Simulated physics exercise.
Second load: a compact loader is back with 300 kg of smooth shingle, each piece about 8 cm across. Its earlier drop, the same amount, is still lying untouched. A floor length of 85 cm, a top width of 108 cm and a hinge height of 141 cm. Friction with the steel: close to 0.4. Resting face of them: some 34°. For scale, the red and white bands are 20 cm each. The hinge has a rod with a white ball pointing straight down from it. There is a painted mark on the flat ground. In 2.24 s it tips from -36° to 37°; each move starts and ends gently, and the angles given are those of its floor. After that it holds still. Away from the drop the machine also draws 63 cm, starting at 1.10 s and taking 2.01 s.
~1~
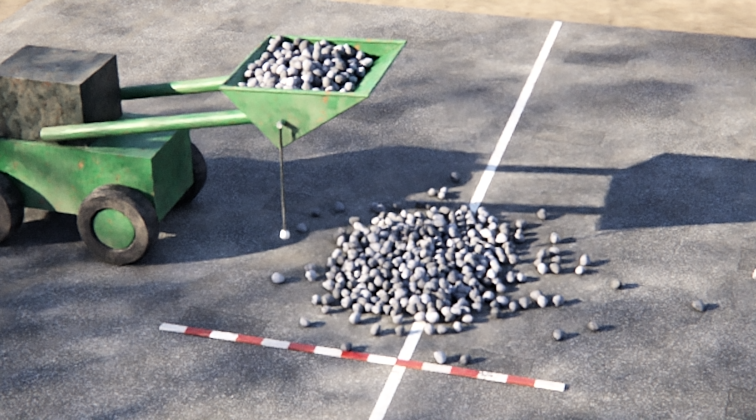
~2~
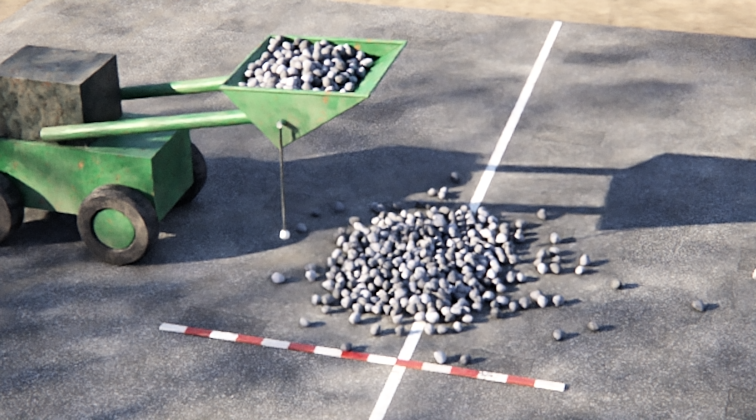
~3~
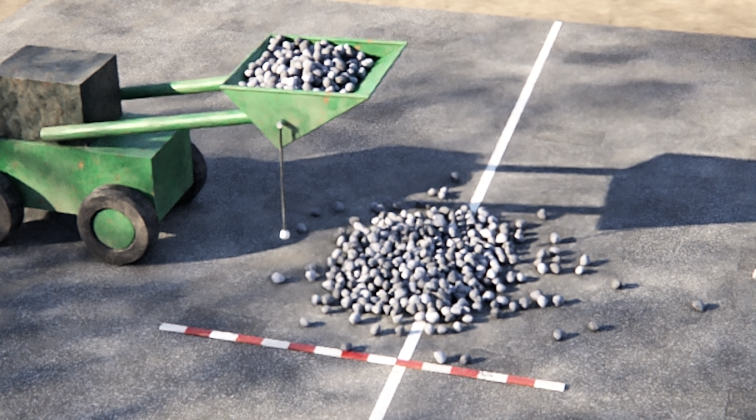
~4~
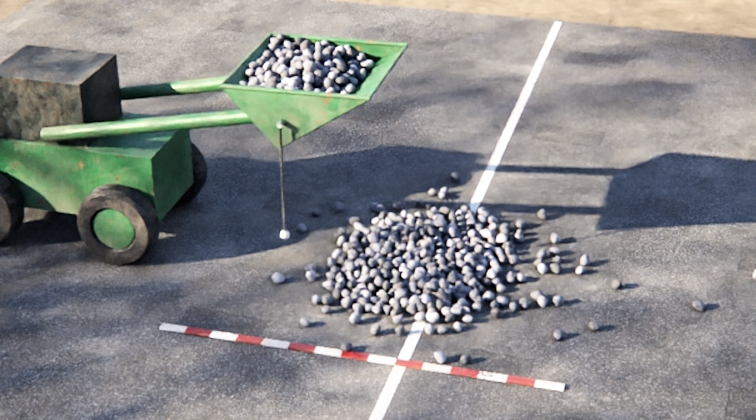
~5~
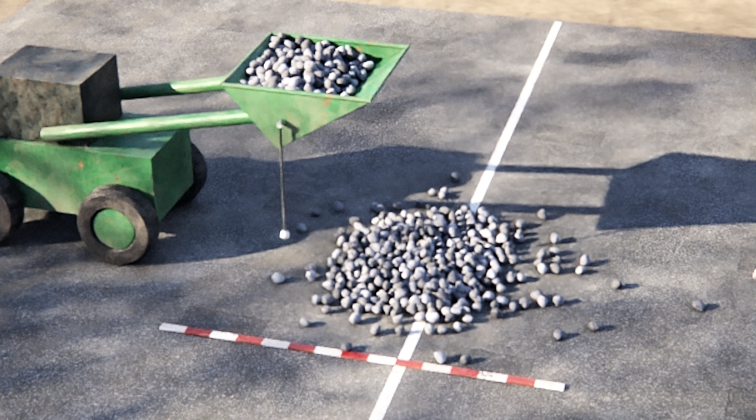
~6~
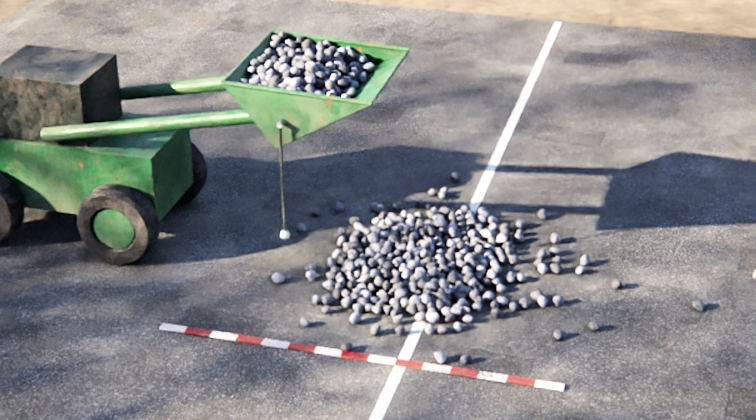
On grey pavement, a green loader barely tilts its stone-filled bucket beside a stone pile.
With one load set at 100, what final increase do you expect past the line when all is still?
Close to 7 parts in a hundred.
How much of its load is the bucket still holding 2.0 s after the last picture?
It holds some 10 per cent.
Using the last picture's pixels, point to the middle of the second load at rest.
I'd say close to (377, 251).
Then, 1.3 s after the last picture the floor is at 26°; in per cent of one load, 86 in the bucket, 81 short of the line, 33 past the line; the foremost stones are at (620, 293).
Then, 2.0 s after the last picture the floor is at 37°; in per cent of one load, 9 in the bucket, 154 short of the line, 37 past the line; the foremost stones are at (620, 293).
Then, 3.2 s after the last picture the floor is at 37°; in per cent of one load, 0 in the bucket, 160 short of the line, 40 past the line; the foremost stones are at (620, 293).
Then, 5.8 s after the last picture the floor is at 37°; in per cent of one load, 0 in the bucket, 160 short of the line, 40 past the line; the foremost stones are at (620, 293). Net gain past the line, 7.
